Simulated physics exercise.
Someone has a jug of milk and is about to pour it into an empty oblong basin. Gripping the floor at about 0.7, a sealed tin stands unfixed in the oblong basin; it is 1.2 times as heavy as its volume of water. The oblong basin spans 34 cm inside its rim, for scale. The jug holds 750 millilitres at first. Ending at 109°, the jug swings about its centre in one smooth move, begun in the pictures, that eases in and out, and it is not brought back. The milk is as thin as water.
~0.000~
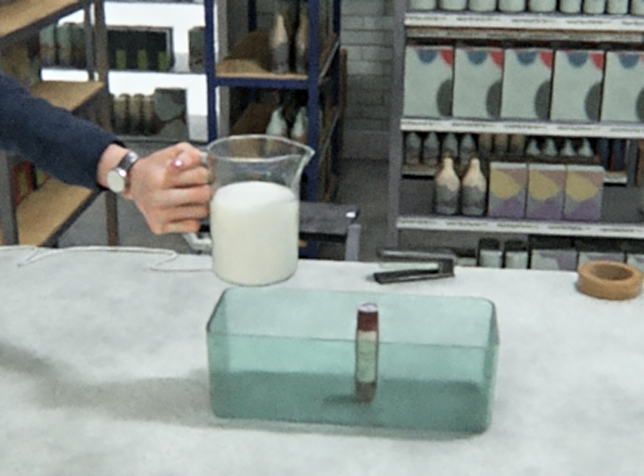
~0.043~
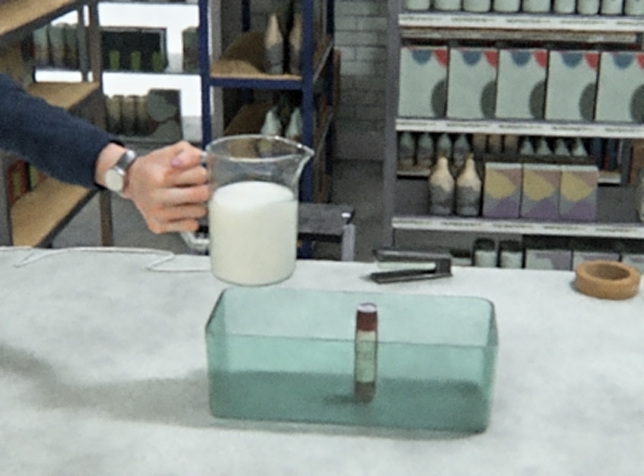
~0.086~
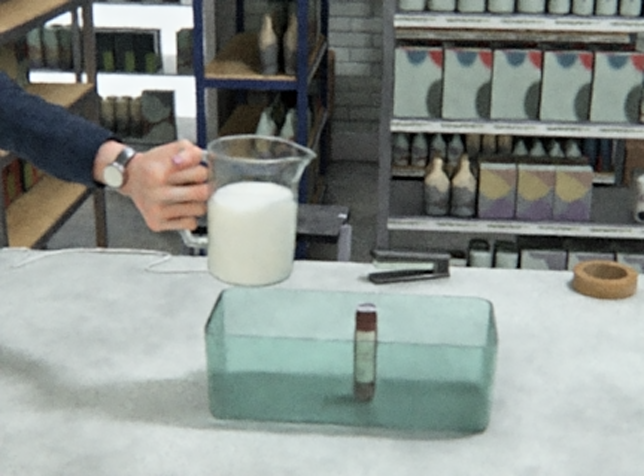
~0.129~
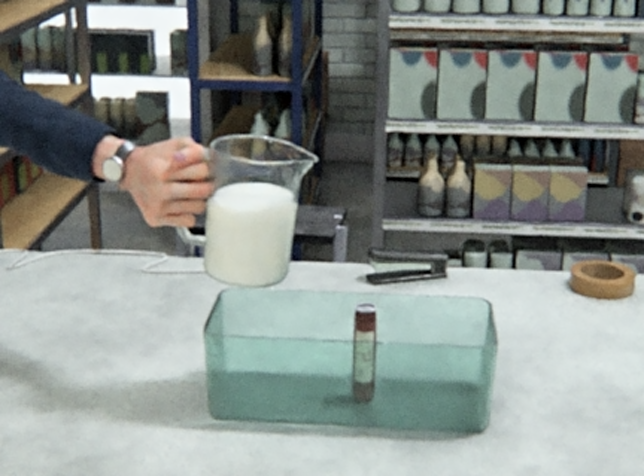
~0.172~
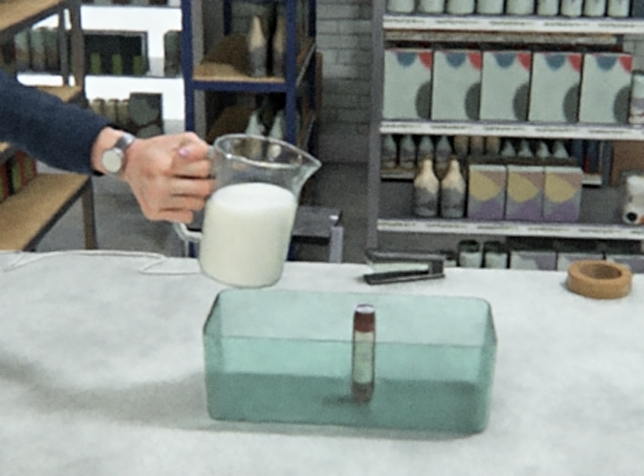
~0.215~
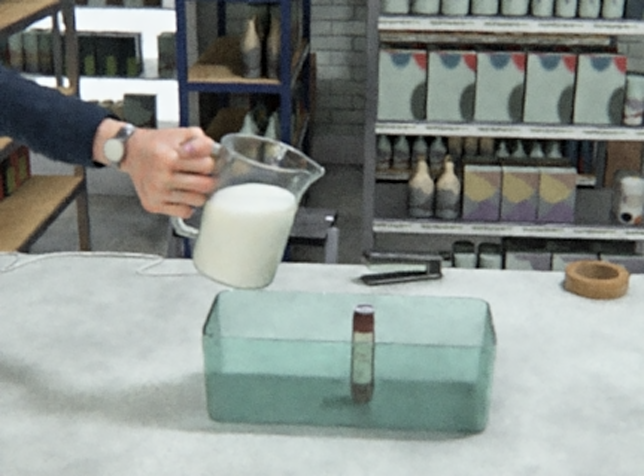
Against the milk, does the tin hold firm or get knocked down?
It's down.
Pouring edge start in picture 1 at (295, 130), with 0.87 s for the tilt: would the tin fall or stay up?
After that, the tin overturns.
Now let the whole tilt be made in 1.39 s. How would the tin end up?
The tin tips over.
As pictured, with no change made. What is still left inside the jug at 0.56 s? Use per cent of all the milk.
Still held: Roughly 92 % of the total.
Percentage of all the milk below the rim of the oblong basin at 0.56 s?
0 %, give or take.
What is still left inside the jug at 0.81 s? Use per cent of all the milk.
36 %.
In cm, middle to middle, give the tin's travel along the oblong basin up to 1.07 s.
The tin has gone some 9 cm.
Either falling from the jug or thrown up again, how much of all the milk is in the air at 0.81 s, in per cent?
Near 20 percent.
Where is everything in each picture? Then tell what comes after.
In the first picture, tilt 0°; pouring edge (314, 152); surface from (213, 192) to (297, 195); the oblong basin's rim runs from (215, 310) to (496, 324); the tin's top is at (368, 311).
In the second picture, tilt 1°; pouring edge (314, 152); surface from (212, 191) to (296, 195).
In the third picture, tilt 3°; pouring edge (315, 155); surface from (212, 192) to (295, 195).
In the fourth picture, tilt 6°; pouring edge (318, 159); surface from (212, 193) to (295, 196).
In the fifth picture, tilt 10°; pouring edge (321, 164); surface from (211, 195) to (296, 196).
In the sixth picture, tilt 16°; pouring edge (325, 172); surface from (209, 200) to (298, 198).
By 0.56 s the tilt is 79° and 93 per cent is still to pour; the tin stands where it began.
By 0.81 s the tilt is 108° and 36 per cent is still to pour; the tin leans 5°.
By 1.07 s the tilt is 109° and 4 per cent is still to pour; the tin lies on its side.
By 1.36 s the tilt is 109° and 0 per cent is still to pour; the tin lies on its side.
At rest the tin lies on its side.
